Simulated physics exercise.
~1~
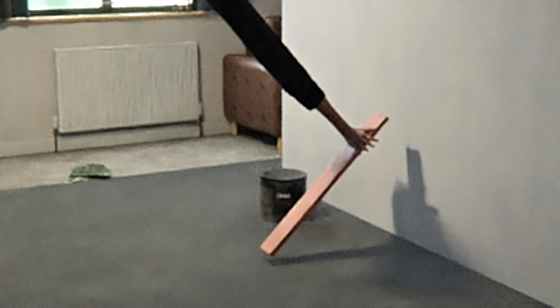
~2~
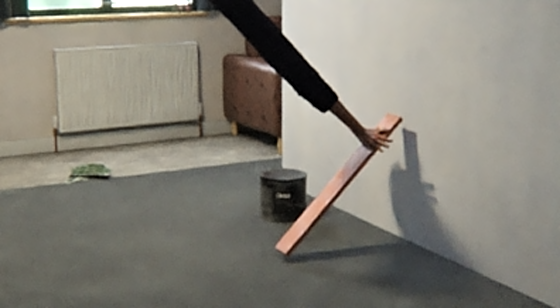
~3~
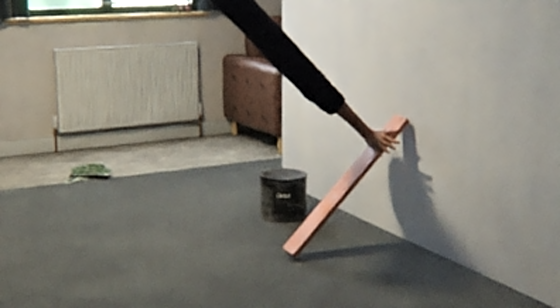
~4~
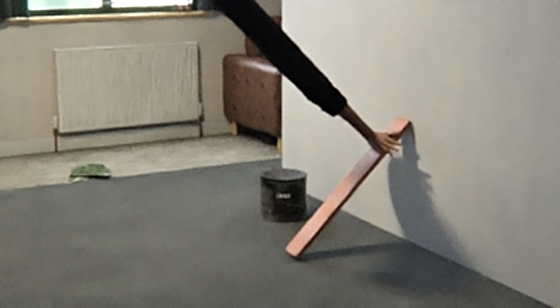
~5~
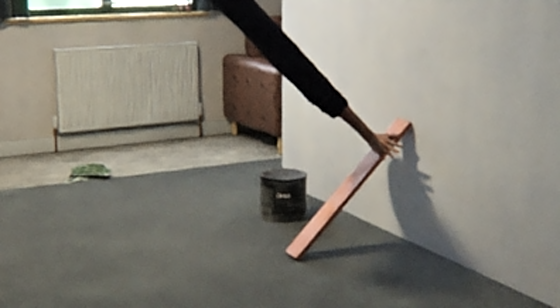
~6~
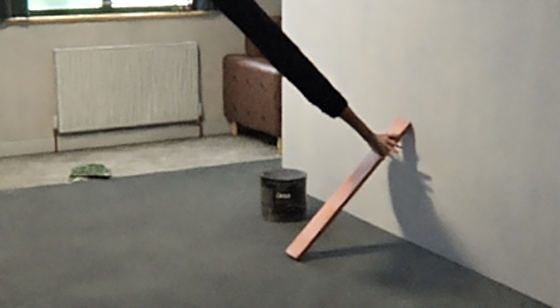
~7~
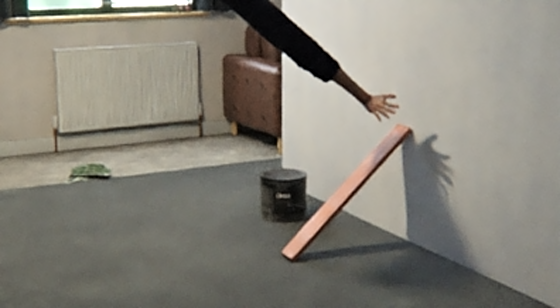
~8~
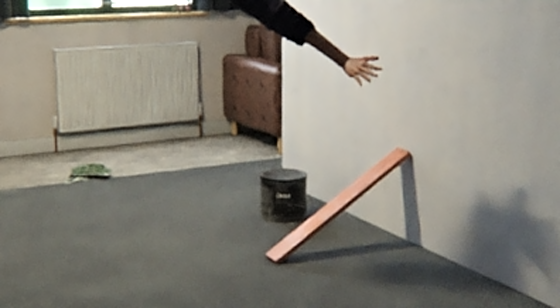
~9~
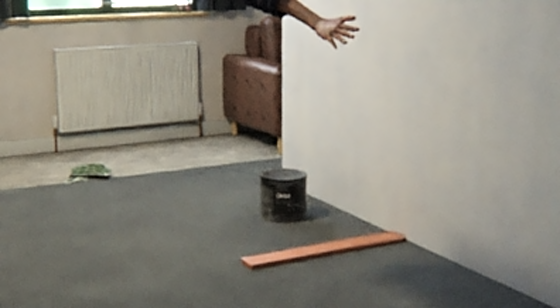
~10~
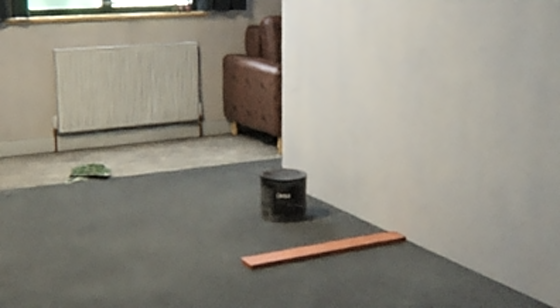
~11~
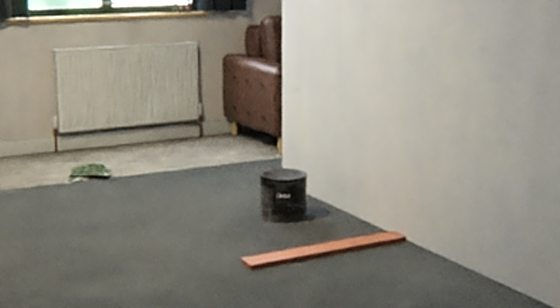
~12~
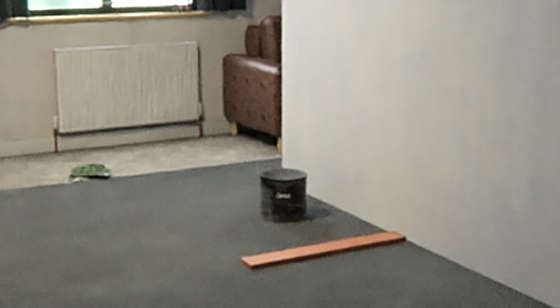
A hand leans an orange plank against the wall, lets go, and it slides flat.
